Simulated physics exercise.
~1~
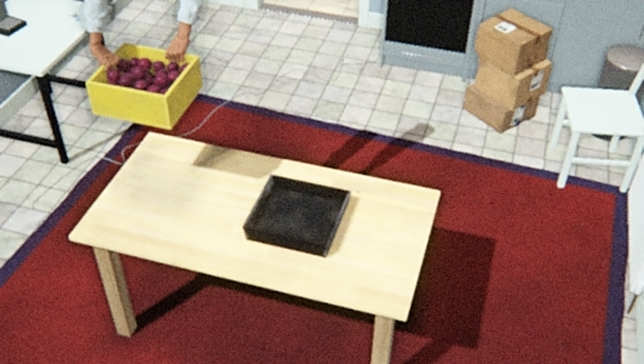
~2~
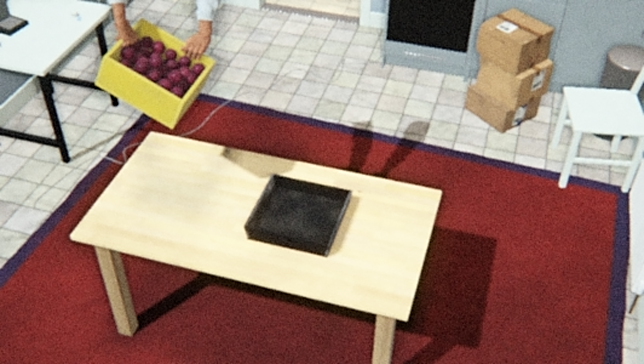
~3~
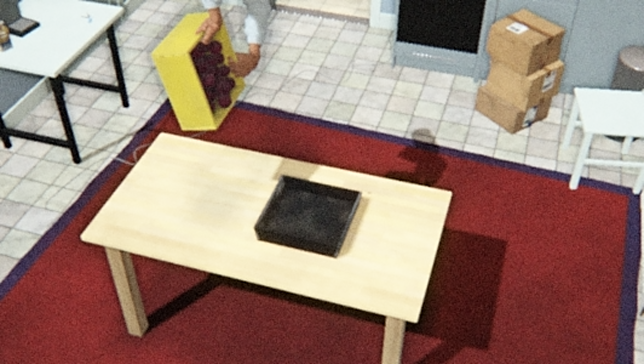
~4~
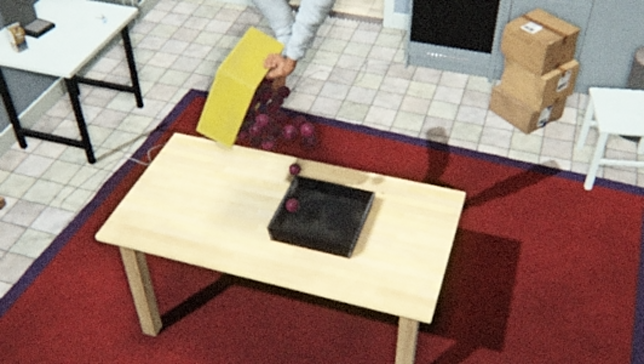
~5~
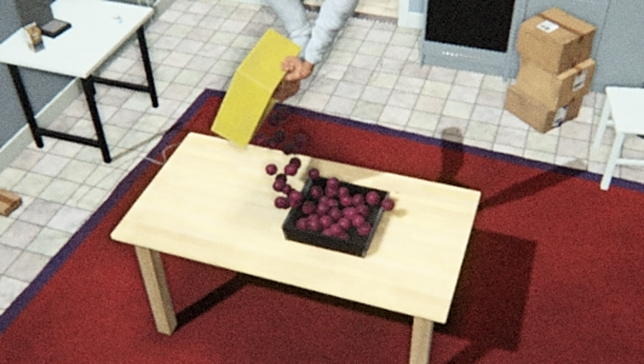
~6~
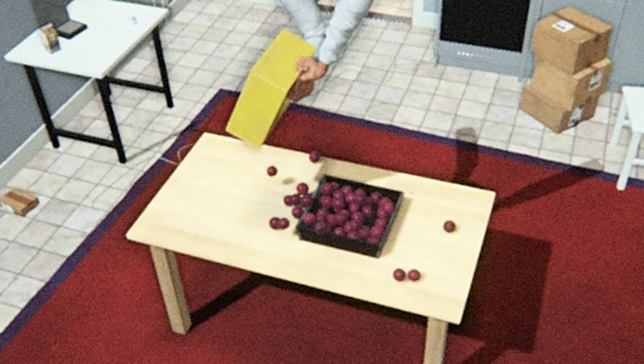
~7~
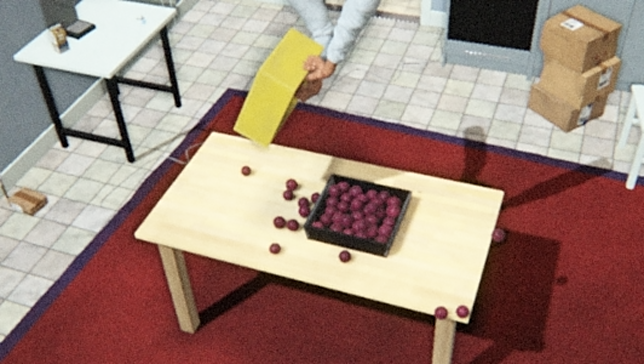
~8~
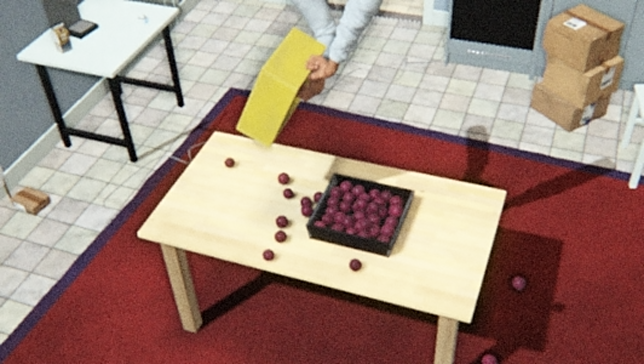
A person, only forearms and hands showing at first, holds a yellow tote of dark red onions beyond a pale wooden table, seen from above in a tiled room. A black tub sits on the table, which stands on a red rug, with cardboard boxes at the upper right and a white table at the left. The hands tip the tote steeply rightward, and onions tumble into the tub, heaping it full. Others scatter over the tabletop, and a few roll off the right side. Finally the tote hangs tilted, the tub full, with stray onions on the table and rug.
